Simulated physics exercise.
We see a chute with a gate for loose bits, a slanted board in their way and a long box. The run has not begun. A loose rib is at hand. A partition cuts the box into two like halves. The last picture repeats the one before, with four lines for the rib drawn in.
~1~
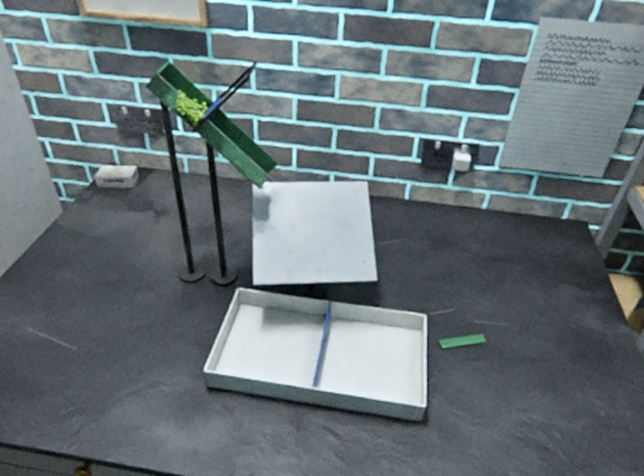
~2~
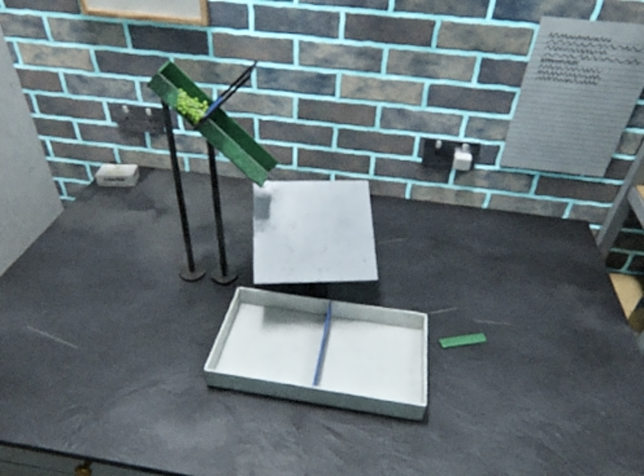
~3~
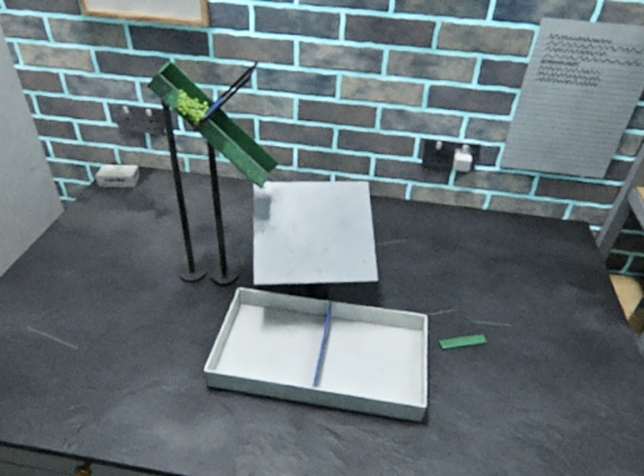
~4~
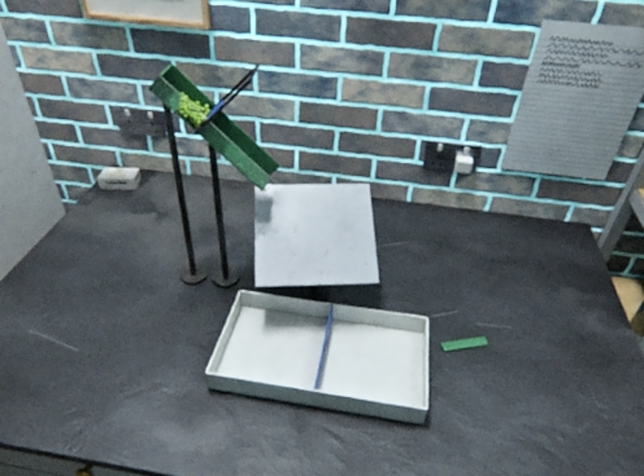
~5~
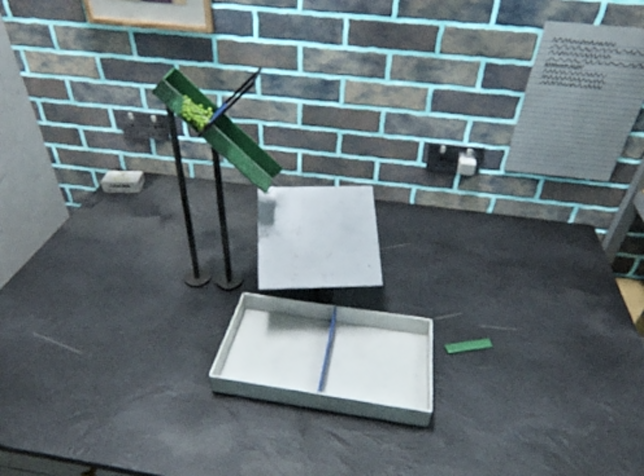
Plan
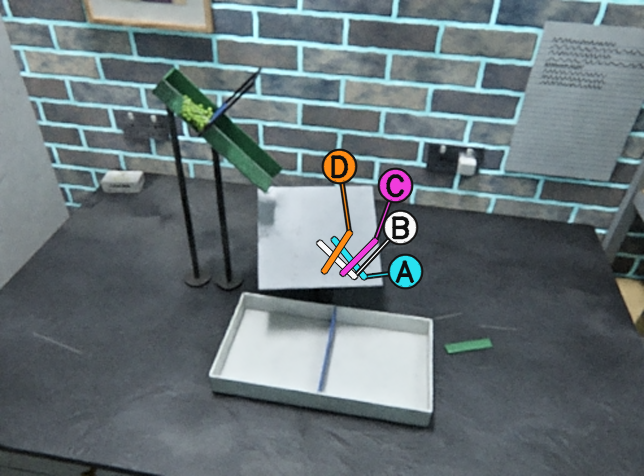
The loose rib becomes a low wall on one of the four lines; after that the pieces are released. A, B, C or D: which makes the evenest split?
It is C.
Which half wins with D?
Left.
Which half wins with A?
The right half.
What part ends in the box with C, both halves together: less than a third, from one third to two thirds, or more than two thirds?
It is more than two thirds.
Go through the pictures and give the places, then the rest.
In the first frame, load behind the gate at (192, 113), dried peas; lip of the chute at (264, 182), sloping fairly steeply.
In the second frame, middle of the board at (314, 229), tilted fairly steeply; middle of its low edge at (316, 281); of its high edge at (311, 181).
In the third frame, front corners of the box at (205, 370) and (425, 407); front end of its middle wall at (313, 388); gate still shut at (215, 107).
In the fourth frame, middle of the load at (194, 115); lip at (266, 184).
In the fifth frame, middle of the load at (197, 118); lip at (269, 186).
On the marked copy, line A from (334, 239) to (364, 276); line B from (319, 243) to (354, 276); line C from (375, 240) to (342, 273); line D from (349, 232) to (324, 270).
With A, of what is caught, a small part in the left half, most in the right.
With B, of what is caught, about a quarter in the left half, most in the right.
With C, of what is caught, about half in the left half, about half in the right.
With D, of what is caught, most in the left half, a small part in the right.
